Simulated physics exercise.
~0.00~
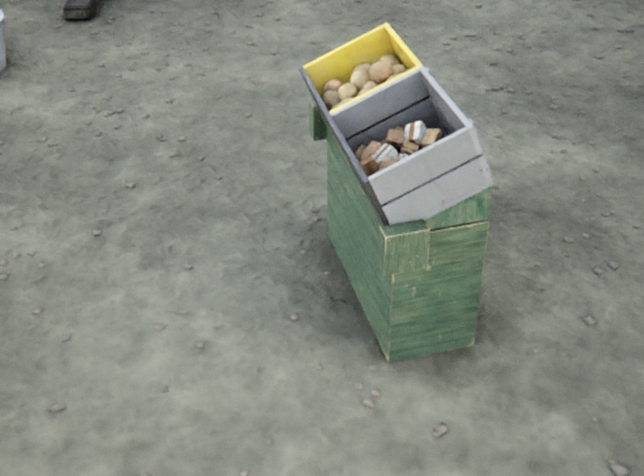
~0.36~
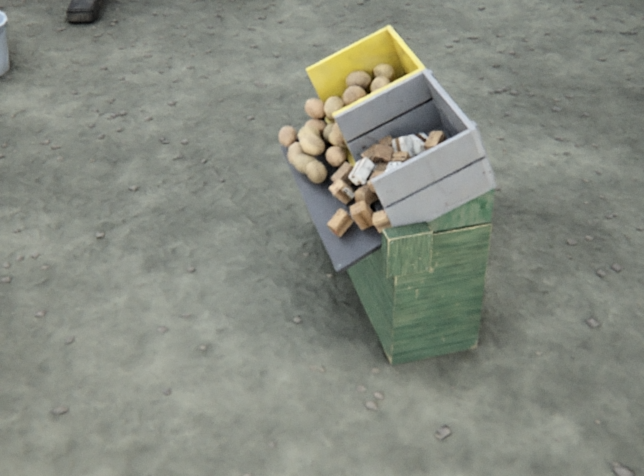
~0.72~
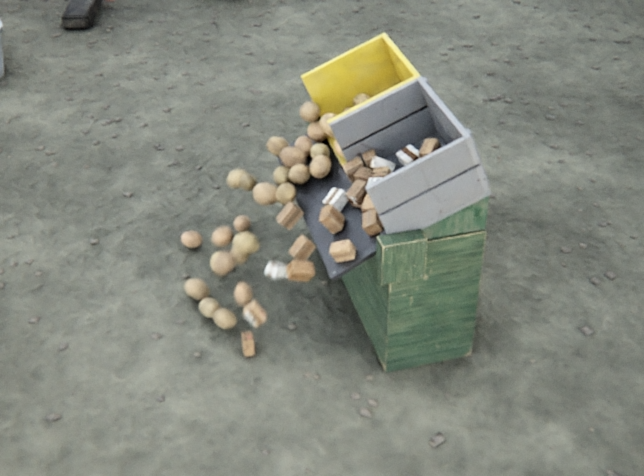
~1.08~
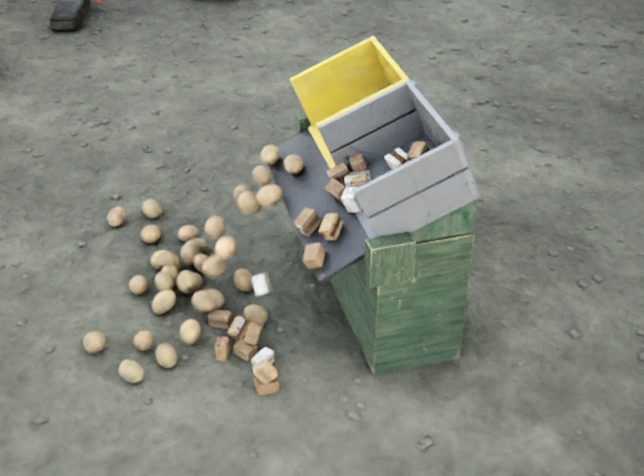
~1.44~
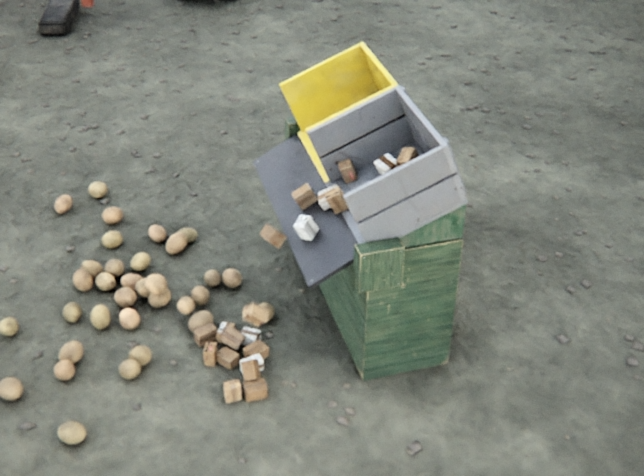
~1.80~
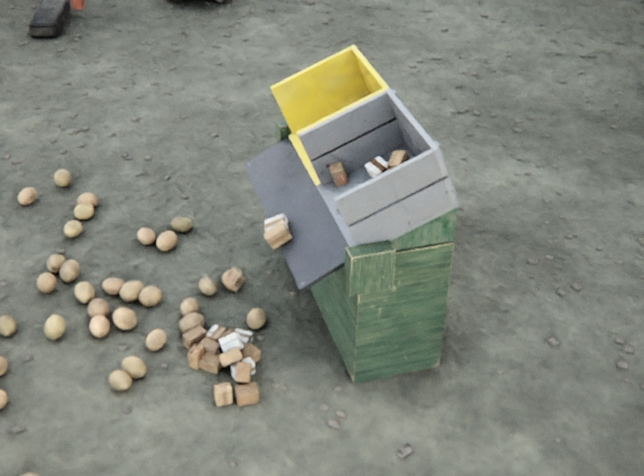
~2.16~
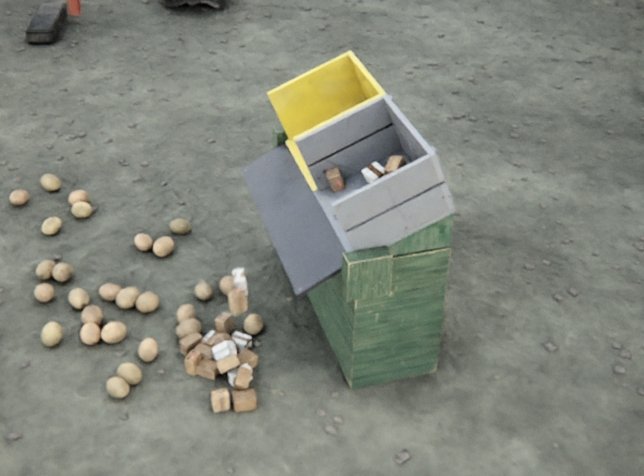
On bare, grey-brown ground strewn with small stones, seen from above, a green wooden stand holds a yellow hopper of potatoes behind a grey one of little brown and white parcels. The grey flap along their left side swings down, and both loads begin sliding out over it. Potatoes pour off leftward and scatter across the ground, while parcels tumble down after them and pile up nearer the stand. The yellow hopper empties completely as the last parcels slip off the flap. At the end the flap hangs bare, and a few parcels remain inside the grey hopper.
